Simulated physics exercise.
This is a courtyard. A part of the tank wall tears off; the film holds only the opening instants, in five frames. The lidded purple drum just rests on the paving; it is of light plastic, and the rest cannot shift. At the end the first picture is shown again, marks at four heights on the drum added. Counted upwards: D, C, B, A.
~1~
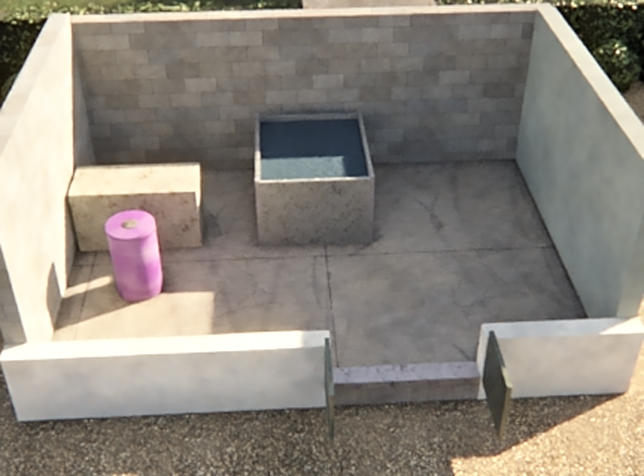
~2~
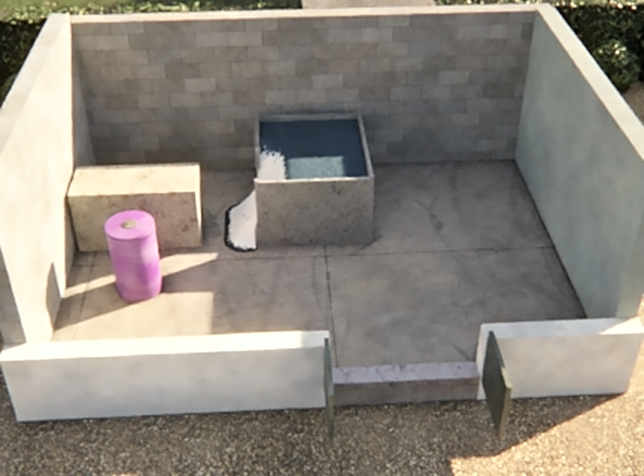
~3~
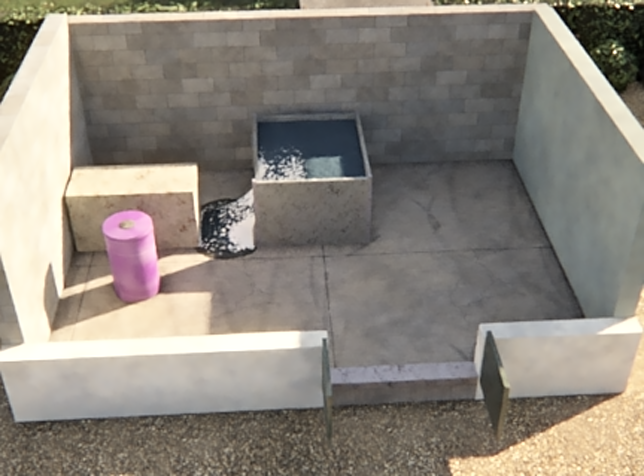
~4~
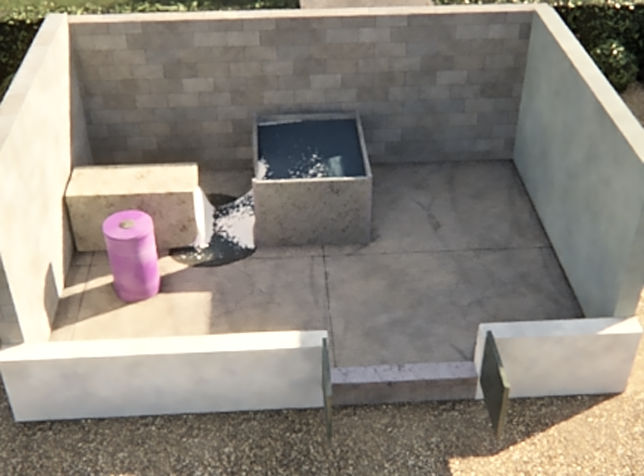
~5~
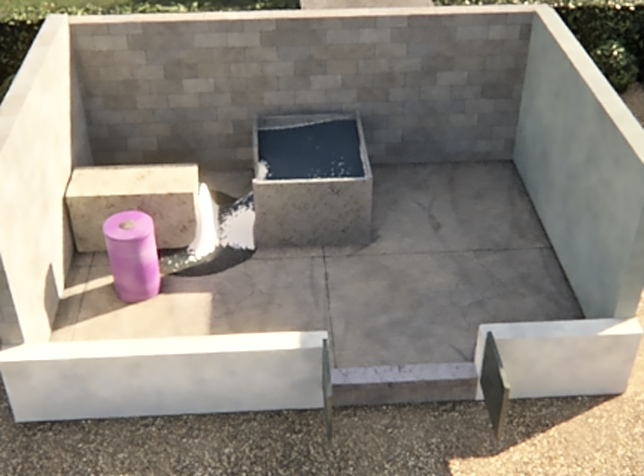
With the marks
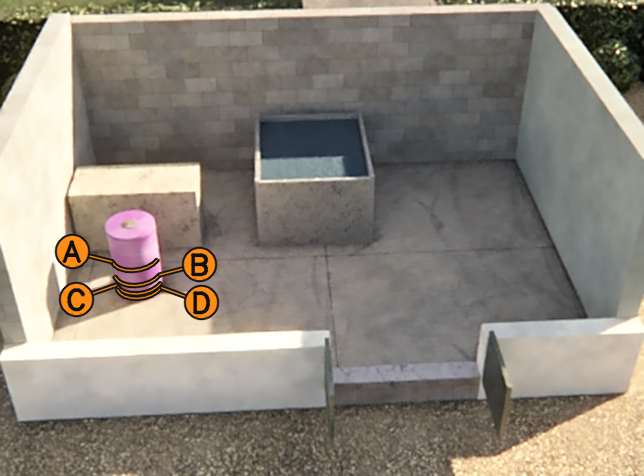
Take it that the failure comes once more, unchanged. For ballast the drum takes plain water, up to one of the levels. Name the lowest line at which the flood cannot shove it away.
That is level A.
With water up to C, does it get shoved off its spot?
Yes, that goes wrong.
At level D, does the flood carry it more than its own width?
Yes, it does.
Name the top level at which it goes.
That is level B.
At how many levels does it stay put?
One of the four.
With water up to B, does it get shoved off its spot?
Yes.
On the marked copy, A at (132, 270); B at (135, 285); C at (136, 293); D at (137, 298); from the bottom up D, C, B, A.
With A, it does not move.
With B, it is pushed about half its own width away.
With C, it is pushed about twice its own width away.
With D, it is pushed about twice its own width away.
